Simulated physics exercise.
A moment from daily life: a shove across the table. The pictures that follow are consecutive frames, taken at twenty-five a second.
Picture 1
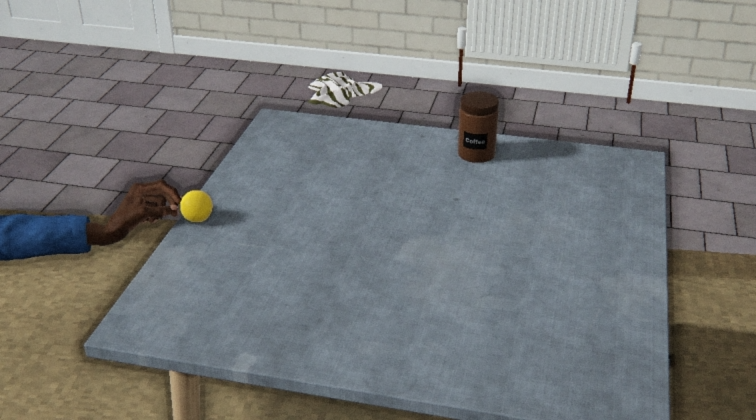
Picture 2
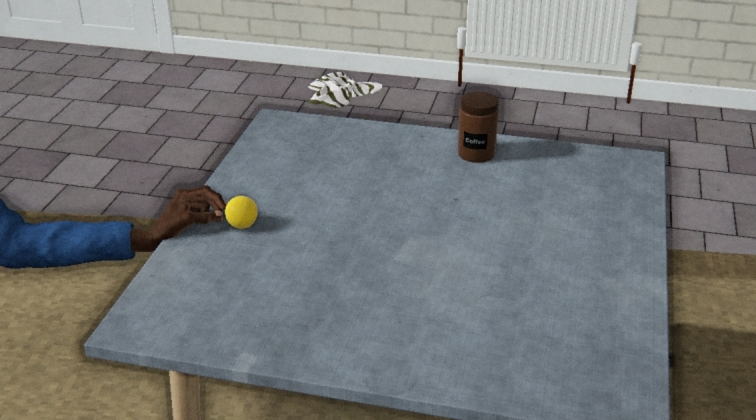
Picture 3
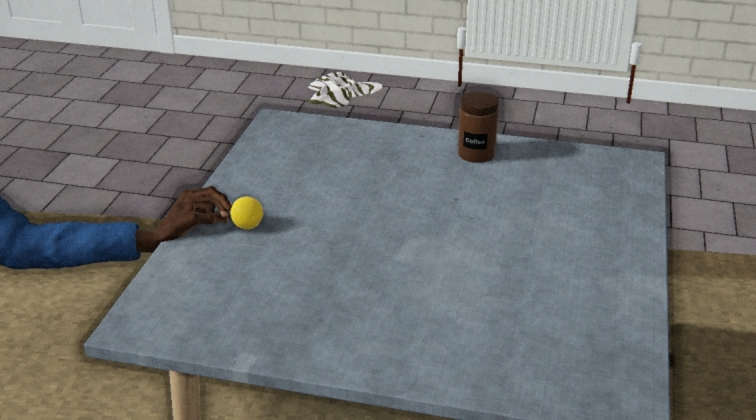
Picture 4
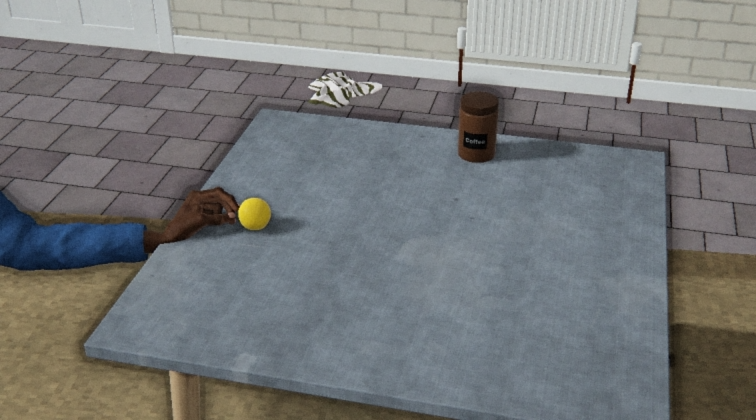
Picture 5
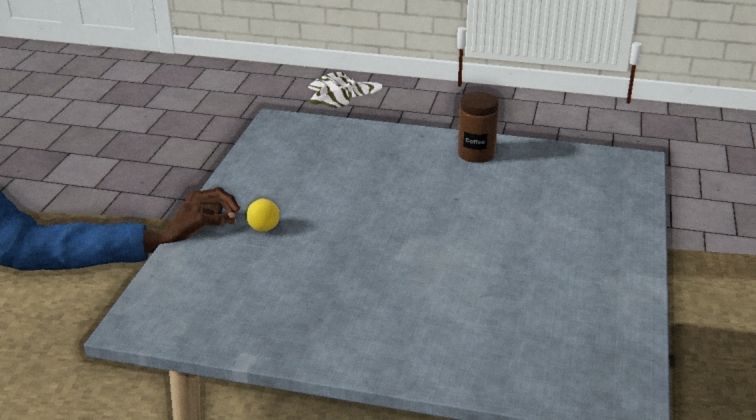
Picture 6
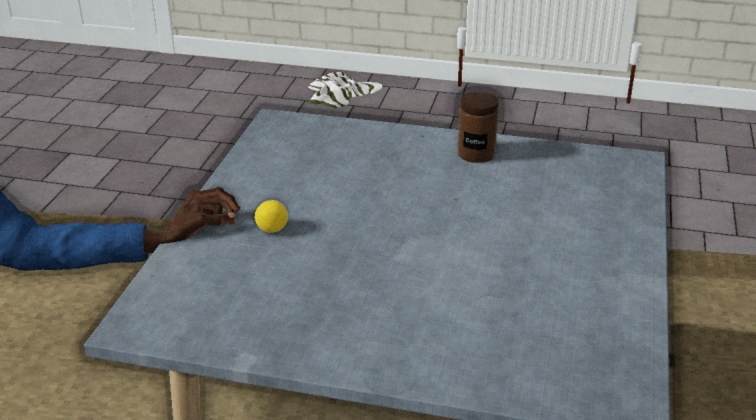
On a grey table in a tiled room, a hand pushes a yellow lemon rightward, then stops while the lemon rolls slightly on.
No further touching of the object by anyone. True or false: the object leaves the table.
False.
Then, 0.10 s after the last picture, yellow lemon rolled about its own width near (291, 219).
Then, 0.30 s after the last picture, yellow lemon rolled well along near (323, 223).
Then, 0.60 s after the last picture, yellow lemon rolled well along near (354, 227).
At rest, moved from the start, yellow lemon. Seen from the same camera at the end, yellow lemon near (364, 229).
